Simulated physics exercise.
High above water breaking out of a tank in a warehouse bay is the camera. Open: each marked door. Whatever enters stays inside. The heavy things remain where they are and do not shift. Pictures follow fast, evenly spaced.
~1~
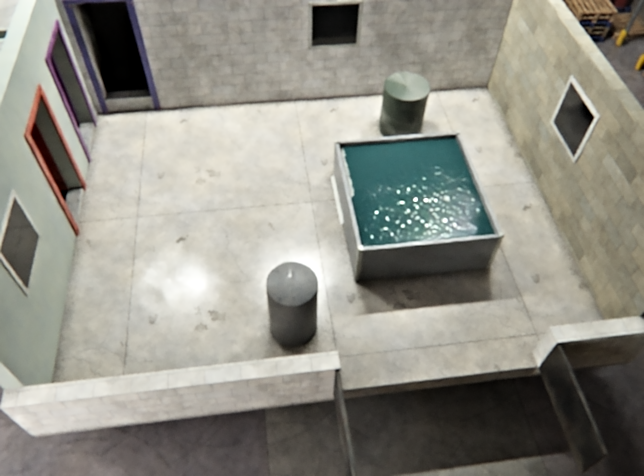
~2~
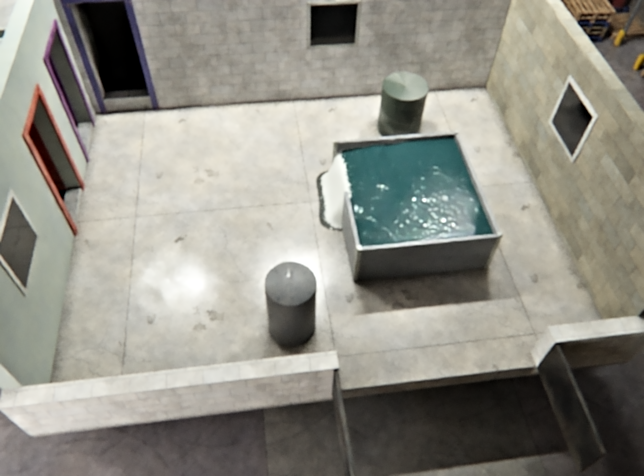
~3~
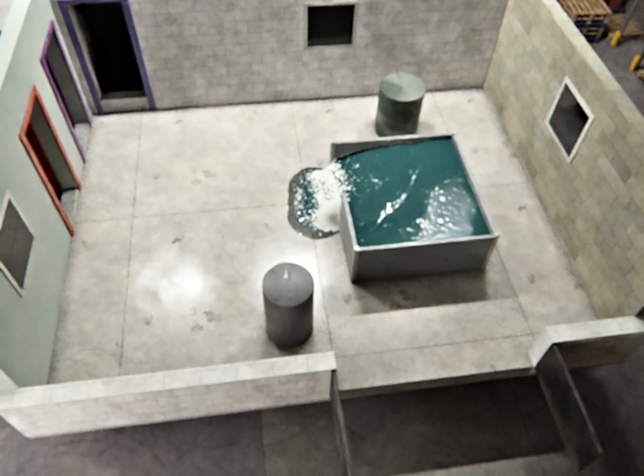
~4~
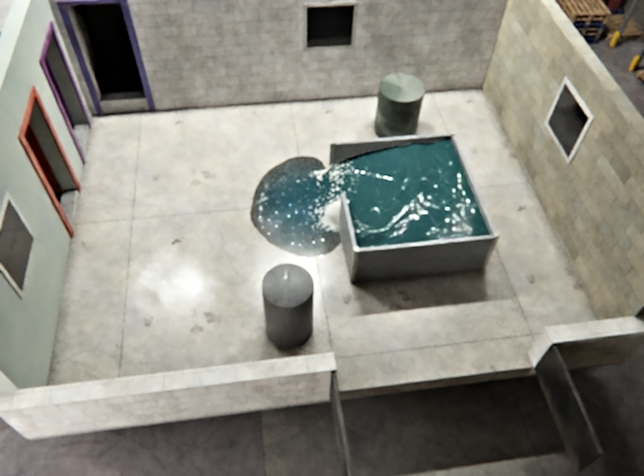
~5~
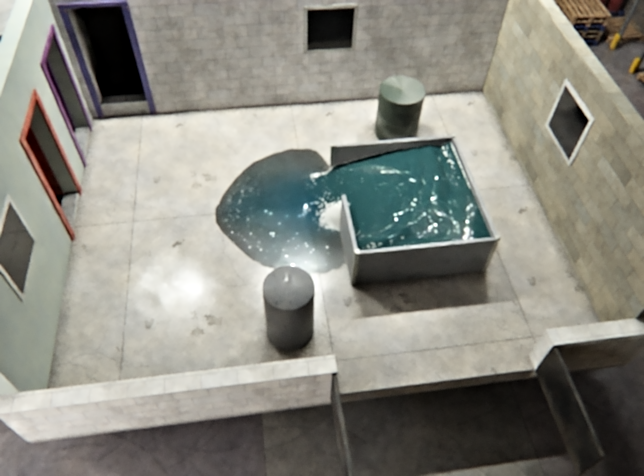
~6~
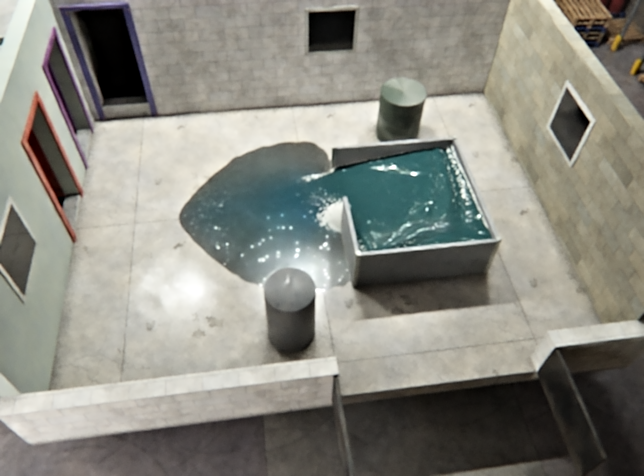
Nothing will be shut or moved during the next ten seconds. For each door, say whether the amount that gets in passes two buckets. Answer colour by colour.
Red door: Yes, purple door: Yes, blue door: No.
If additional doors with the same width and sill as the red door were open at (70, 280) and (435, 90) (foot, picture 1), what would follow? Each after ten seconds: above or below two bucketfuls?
Per door: Past the limit; within the limit.
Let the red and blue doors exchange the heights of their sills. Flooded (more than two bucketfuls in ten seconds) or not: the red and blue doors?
With the sills exchanged, the red door falls below the cutoff and the blue door beats the cutoff.
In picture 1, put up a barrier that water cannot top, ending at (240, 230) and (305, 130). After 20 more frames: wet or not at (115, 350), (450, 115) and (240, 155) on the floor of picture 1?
The first spot is swamped, the second swamped, the third untouched.
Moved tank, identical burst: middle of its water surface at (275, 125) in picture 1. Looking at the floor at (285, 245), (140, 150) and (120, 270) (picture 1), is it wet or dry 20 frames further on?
Result: Spared; inundated; inundated.
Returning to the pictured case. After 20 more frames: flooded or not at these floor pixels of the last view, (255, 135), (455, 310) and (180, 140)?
Point by point: Inundated, not yet wet, inundated.
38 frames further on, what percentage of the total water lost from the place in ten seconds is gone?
80 per cent.
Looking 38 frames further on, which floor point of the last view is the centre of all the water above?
My pick is pixel (243, 226).
A moment on, water covers 35 % of the floor; the red door wet at the sill, nothing in, the purple door not reached, the blue door not reached.
Next, water covers 50 % of the floor; the red door over two buckets in, the purple door under two buckets in, the blue door wet at the sill, nothing in.
Then, water covers 50 % of the floor; the red door far over two buckets in, the purple door far over two buckets in, the blue door under two buckets in.
Later, water covers 60 % of the floor; the red door far over two buckets in, the purple door far over two buckets in, the blue door under two buckets in.
In the end, water covers 90 % of the floor; the red door far over two buckets in, the purple door far over two buckets in, the blue door under two buckets in.
